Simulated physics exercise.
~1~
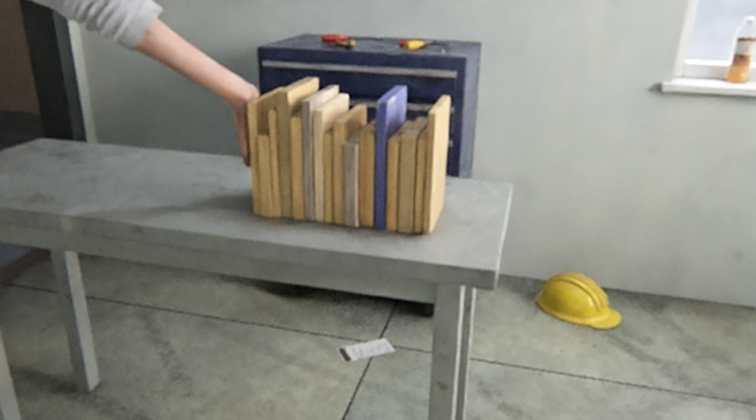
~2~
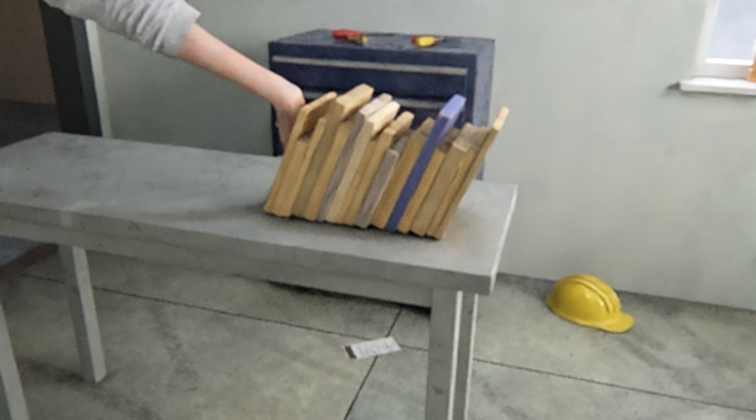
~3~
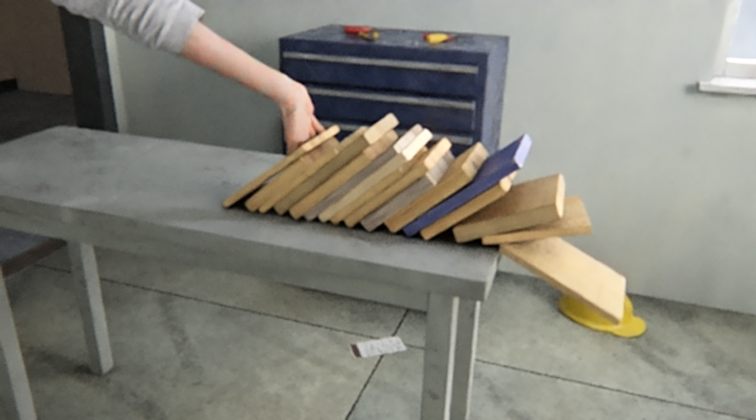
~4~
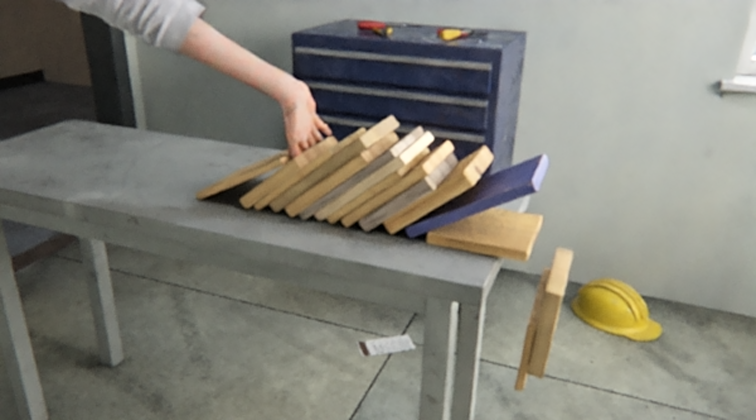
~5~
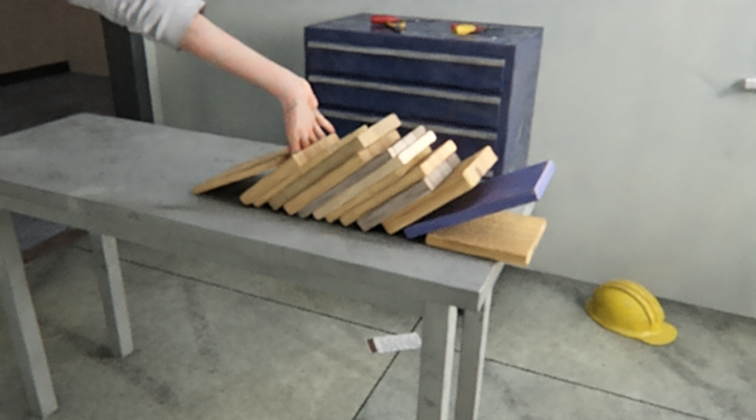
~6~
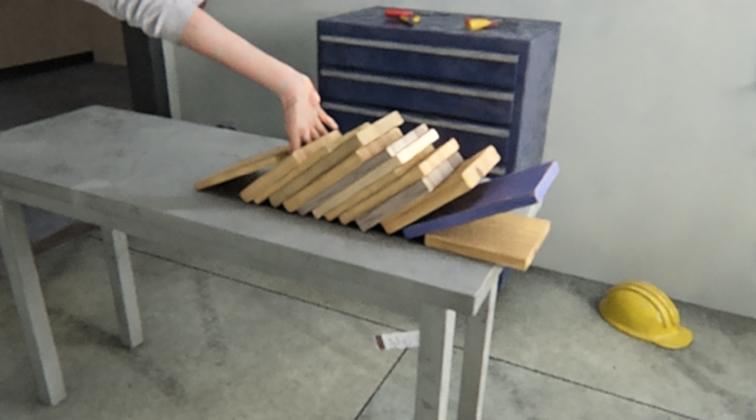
A hand in a light gray sleeve reaches from the upper left to a row of upright wooden boards, one of them blue, near the right end of a gray table. The slightly raised view drifts sideways around a workshop, with a dark blue tool chest behind and a yellow hard hat on the floor at right. The hand pushes the row rightward, and the boards lean over together. Those at the right end slide out and a few drop off the edge. The rest settle slanted, the blue one still on the table above a flat board jutting over the end, beside the motionless hand.
